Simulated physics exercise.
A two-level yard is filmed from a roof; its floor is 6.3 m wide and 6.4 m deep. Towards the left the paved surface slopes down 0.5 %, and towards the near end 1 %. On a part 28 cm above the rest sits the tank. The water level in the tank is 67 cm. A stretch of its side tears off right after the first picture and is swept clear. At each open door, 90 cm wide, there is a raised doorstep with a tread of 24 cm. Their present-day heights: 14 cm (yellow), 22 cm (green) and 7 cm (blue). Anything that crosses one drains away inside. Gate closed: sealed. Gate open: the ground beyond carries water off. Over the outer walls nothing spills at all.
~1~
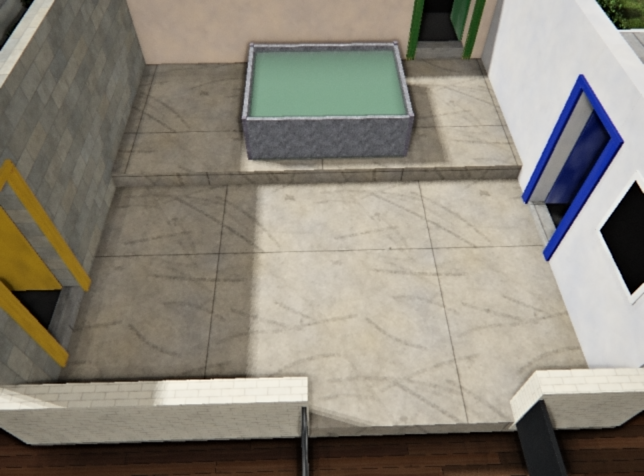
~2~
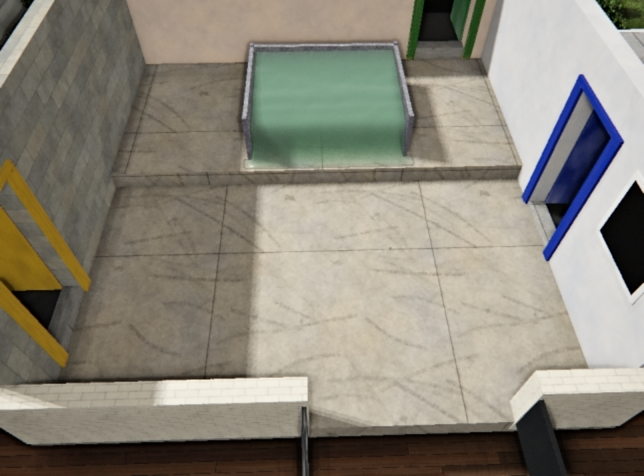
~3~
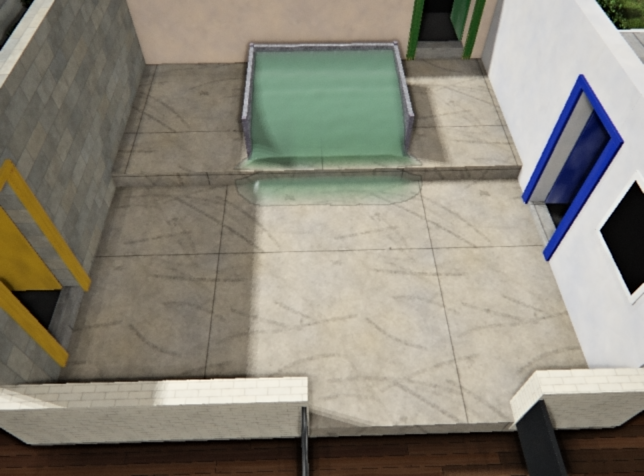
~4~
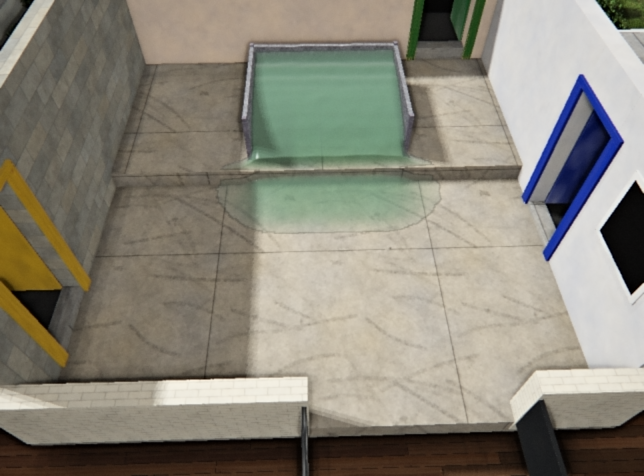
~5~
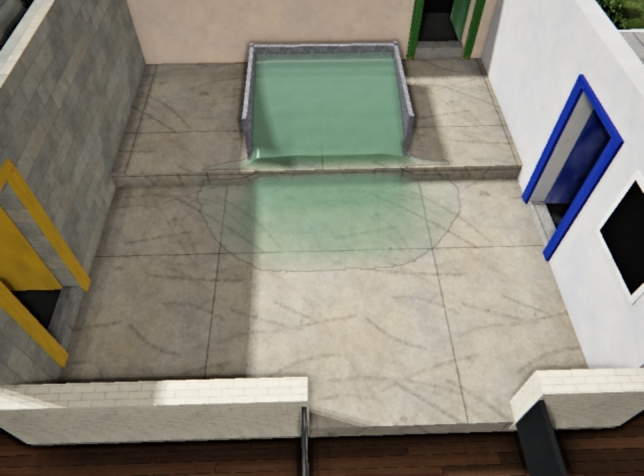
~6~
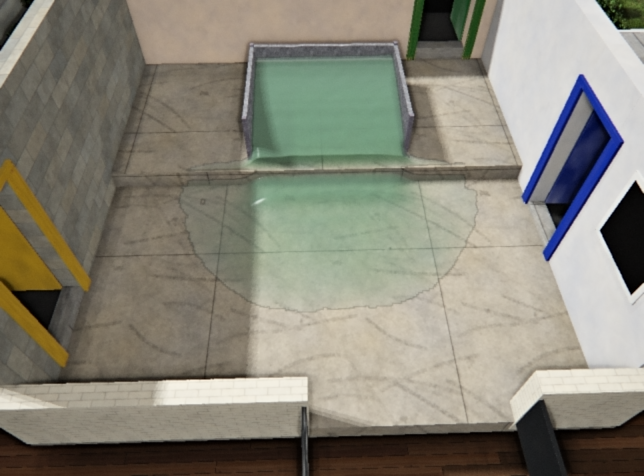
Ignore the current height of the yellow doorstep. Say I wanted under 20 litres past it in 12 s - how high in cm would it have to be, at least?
You would need about 14 cm.
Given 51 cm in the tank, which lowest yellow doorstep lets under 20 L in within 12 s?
Something near 10.0 cm should do.
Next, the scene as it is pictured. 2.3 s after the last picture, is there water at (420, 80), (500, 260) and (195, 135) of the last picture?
In that order: Not reached, flooded, dry.
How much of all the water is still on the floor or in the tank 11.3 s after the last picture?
I'd put it at about 36 per cent.
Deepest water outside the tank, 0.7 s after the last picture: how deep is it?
32 cm.
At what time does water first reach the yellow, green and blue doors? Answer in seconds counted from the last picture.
Yellow 1.2 s, green not within the 12 s, blue 1.1 s.
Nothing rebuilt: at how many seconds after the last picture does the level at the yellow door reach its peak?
The depth peaks at about 2.4 seconds.
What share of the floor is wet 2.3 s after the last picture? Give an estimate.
Approximately 55 % of the floor.
Then, 0.7 s after the last picture water covers 50 % of the floor, deepest (32 cm) near (273, 407); it has not reached the yellow door.
Then, 2.3 s after the last picture water covers 55 % of the floor, deepest (39 cm) near (49, 414); 21 cm at the yellow door, 2 litres in over its 14 cm doorstep.
Then, 11.3 s after the last picture water covers 65 % of the floor, deepest (8 cm) near (49, 414); 6 cm at the yellow door, 20 litres in over its 14 cm doorstep.
At the yellow door as built, the water peaked near 21 cm, 2.3 s after the last picture.
Run again over the same 12 s with other heights there, 25 litres in over 13 cm, 15 litres over 15 cm. The limit of 20 litres is kept from about 14 cm up.
